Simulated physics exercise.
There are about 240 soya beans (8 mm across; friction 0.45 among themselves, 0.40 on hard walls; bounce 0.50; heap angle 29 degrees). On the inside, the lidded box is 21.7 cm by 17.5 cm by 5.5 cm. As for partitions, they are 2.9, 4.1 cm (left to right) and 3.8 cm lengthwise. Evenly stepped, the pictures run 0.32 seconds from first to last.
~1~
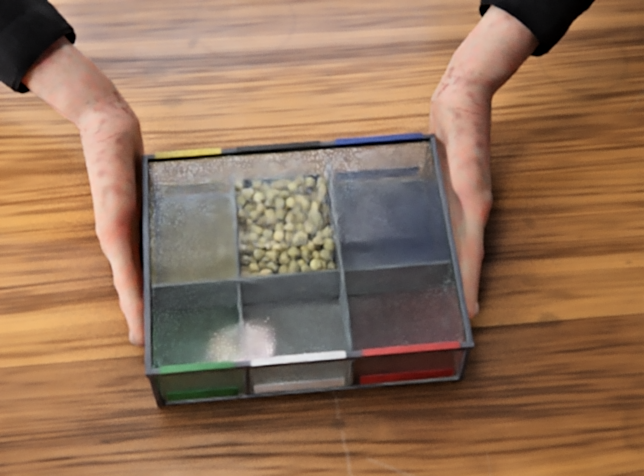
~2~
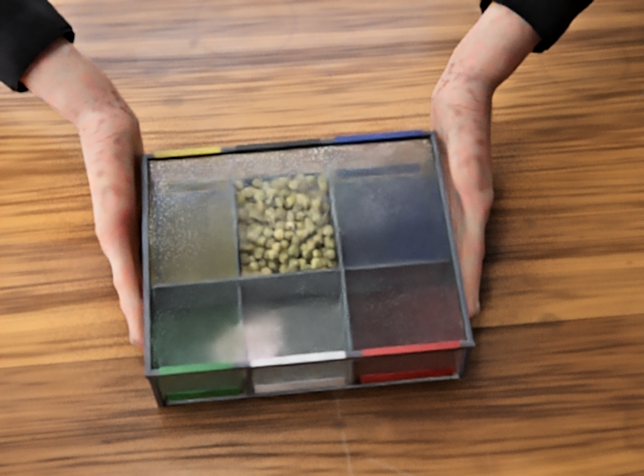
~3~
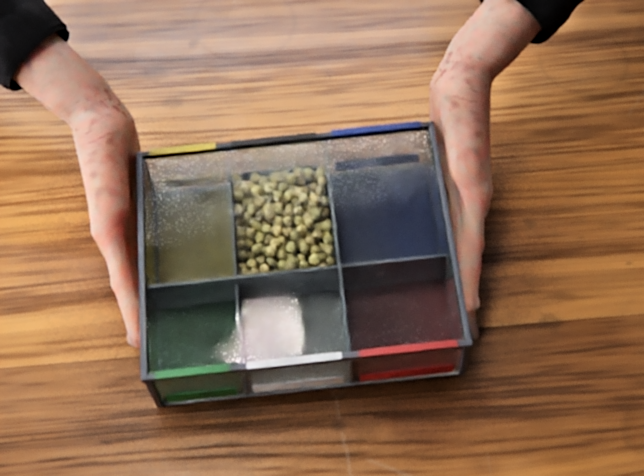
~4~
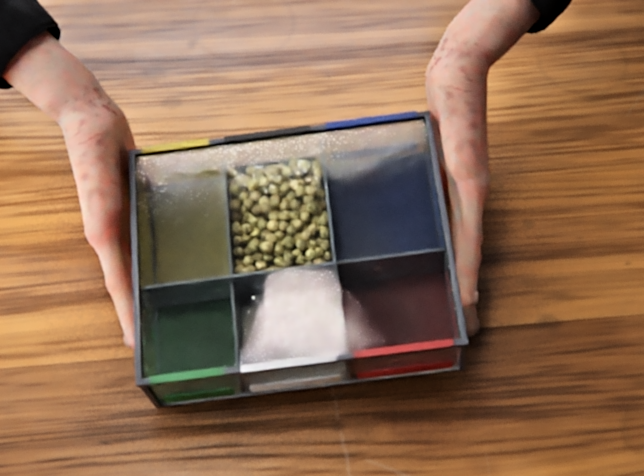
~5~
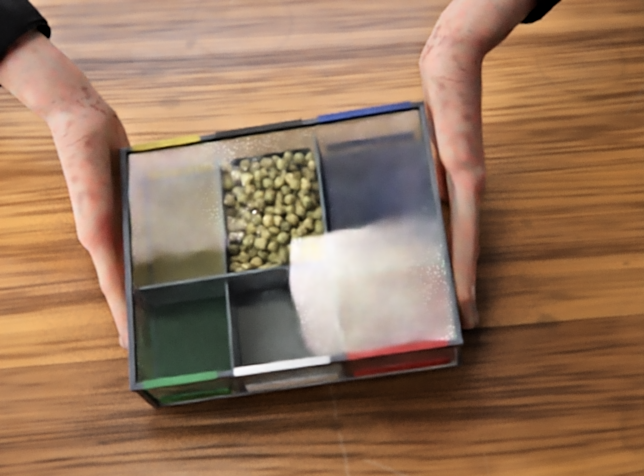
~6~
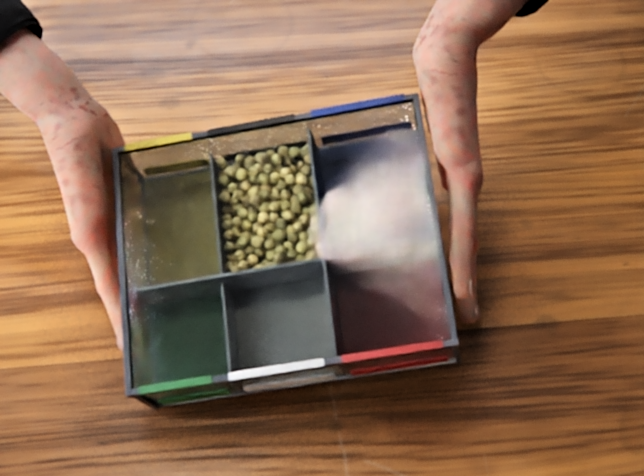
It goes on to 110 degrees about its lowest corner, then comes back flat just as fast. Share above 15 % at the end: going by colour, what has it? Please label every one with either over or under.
Labels - red: Under; blue: Under; green: Over; yellow: Over; white: Under; black: Under.
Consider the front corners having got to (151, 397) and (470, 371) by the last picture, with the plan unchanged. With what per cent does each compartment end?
Red 5; blue 0; green 15; yellow 0; white 35; black 45.
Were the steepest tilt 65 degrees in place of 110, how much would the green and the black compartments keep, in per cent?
With that change it's green at 10 per cent and black at 75 per cent.
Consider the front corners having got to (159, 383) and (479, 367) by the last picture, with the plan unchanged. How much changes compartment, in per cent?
I'd put it at about 45 per cent.
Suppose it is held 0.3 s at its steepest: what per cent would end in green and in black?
That would leave green with 75 percent and black with 0 percent.
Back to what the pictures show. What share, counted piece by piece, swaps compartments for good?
About 95 percent of it.
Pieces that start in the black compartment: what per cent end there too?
Some 0 percent.
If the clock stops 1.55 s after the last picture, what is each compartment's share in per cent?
You'd find red at 0, blue at 0, green at 55, yellow at 25, white at 5 and black at 20 per cent.
Then, 1.55 s after the last picture, tilt 110 degrees; green 55 %, yellow 25 %, white 5 %, black 20 %.
Then, 2.58 s after the last picture, tilt 50 degrees; green 65 %, yellow 25 %, black 5 %.
Then, 3.59 s after the last picture, tilt 0 degrees; green 70 %, yellow 25 %, black 5 %.
In the end, red 0 %, blue 0 %, green 70 %, yellow 25 %, white 0 %, black 5 %.
